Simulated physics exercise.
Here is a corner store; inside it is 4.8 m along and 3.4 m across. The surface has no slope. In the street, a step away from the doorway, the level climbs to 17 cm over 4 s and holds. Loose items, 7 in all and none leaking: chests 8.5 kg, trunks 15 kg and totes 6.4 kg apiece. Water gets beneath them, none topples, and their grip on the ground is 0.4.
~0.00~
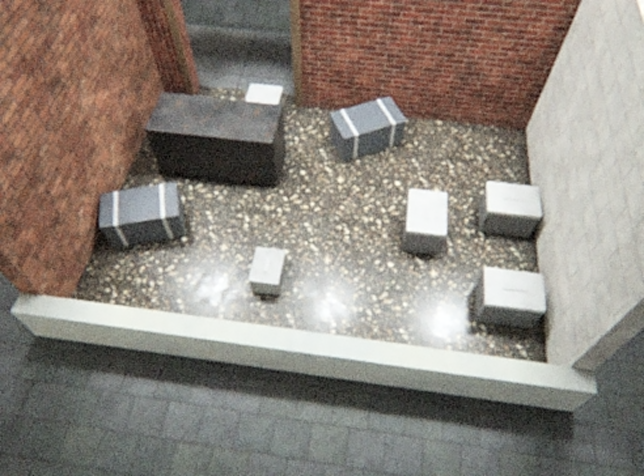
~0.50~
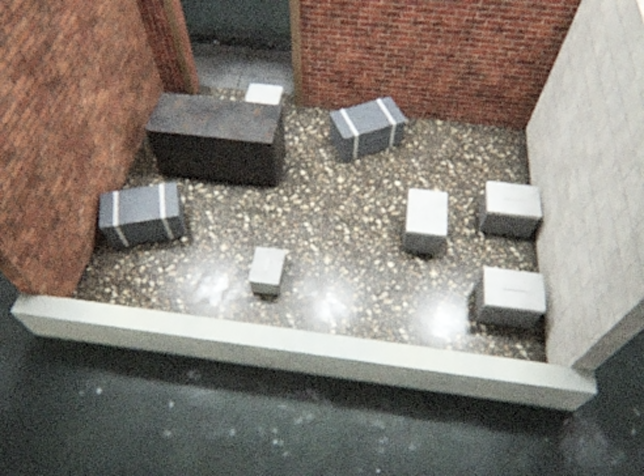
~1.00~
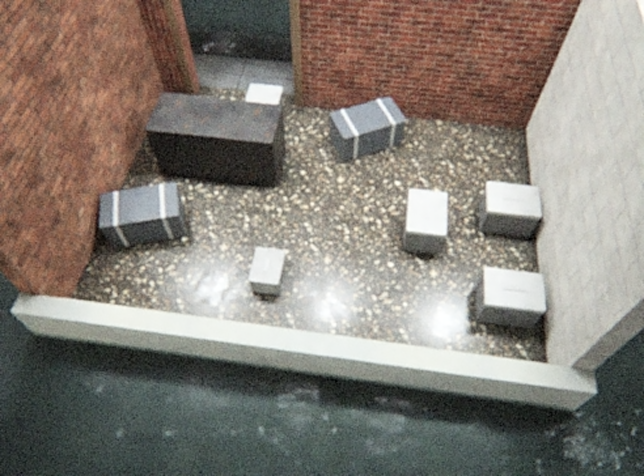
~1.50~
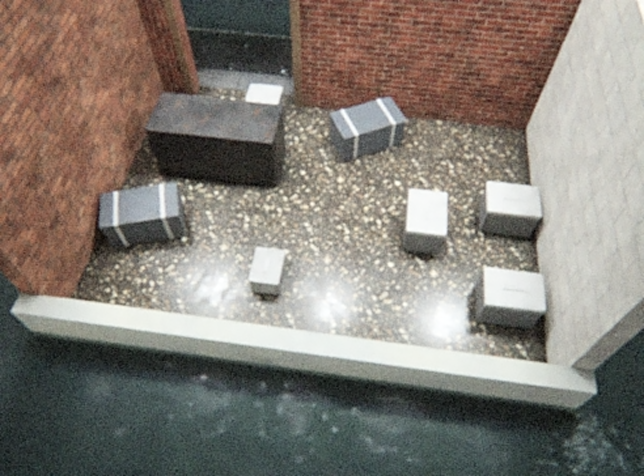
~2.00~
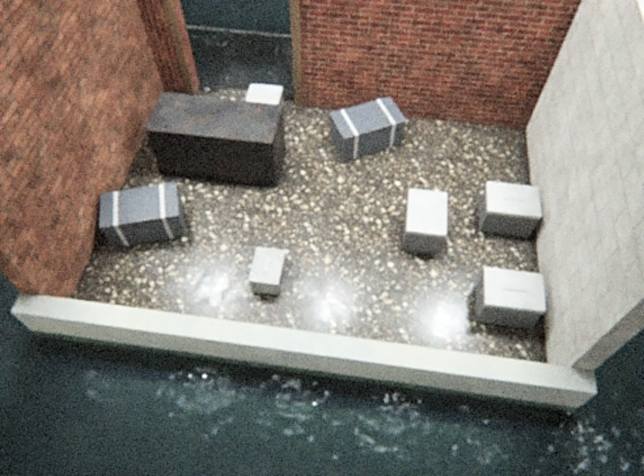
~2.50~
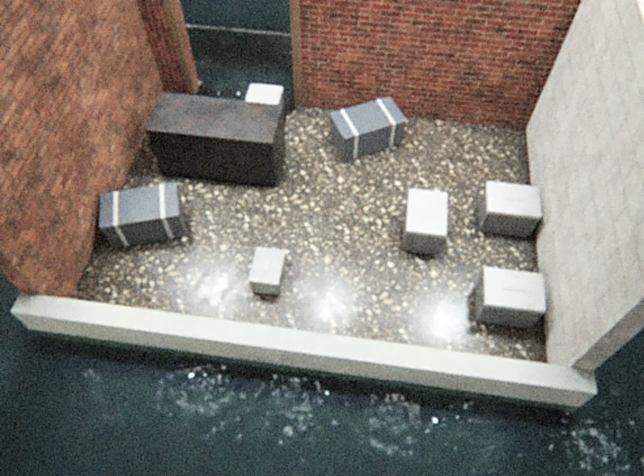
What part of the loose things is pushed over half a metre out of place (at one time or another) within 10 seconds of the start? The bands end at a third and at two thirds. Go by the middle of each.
Share: At least two thirds.
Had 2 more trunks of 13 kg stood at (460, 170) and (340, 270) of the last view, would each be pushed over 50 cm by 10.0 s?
In turn: Over, less.
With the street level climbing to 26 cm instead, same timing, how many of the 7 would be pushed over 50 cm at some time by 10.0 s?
Then 7.
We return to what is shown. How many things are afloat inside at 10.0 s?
5 of them.
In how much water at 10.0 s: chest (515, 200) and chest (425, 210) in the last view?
Roughly 6 and 5 cm.
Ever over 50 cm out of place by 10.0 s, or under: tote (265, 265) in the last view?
It is under.
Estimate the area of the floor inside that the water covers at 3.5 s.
Roughly 1.5 m2.
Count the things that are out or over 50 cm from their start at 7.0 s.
I count 3.
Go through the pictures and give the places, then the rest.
A chest at (514, 199) rests on the ground; a trunk at (139, 204), on the bottom; 0.0 m2 under water; 0 of 7 have shifted, in the first frame.
A chest at (514, 199), on the bottom; a trunk at (139, 204) rests on the ground; 0.0 m2 under water; 0 of 7 have shifted, in the second frame.
A chest at (514, 199) rests on the ground; a trunk at (139, 204) rests on the ground; 0.0 m2 under water; 0 of 7 have shifted, in the third frame.
A chest at (514, 199), on the bottom; a trunk at (139, 204), on the bottom; 0.0 m2 under water; 0 of 7 have shifted, in the fourth frame.
A chest at (514, 199), on the bottom; a trunk at (139, 204) rests on the ground; 0.0 m2 under water; 0 of 7 have shifted, in the fifth frame.
A chest at (514, 199) rests on the ground; a trunk at (139, 204), on the bottom; 0.3 m2 under water; 0 of 7 have shifted, in the sixth frame.
After 3.5 s 0 of 7 are over 50 cm from their spots; 0 afloat.
After 4.5 s 0 of 7 are over 50 cm from their spots; 0 afloat.
After 7.0 s 3 of 7 are over 50 cm from their spots; 1 afloat.
After 10.0 s 5 of 7 are over 50 cm from their spots, and 5 have been at some point; 5 afloat.
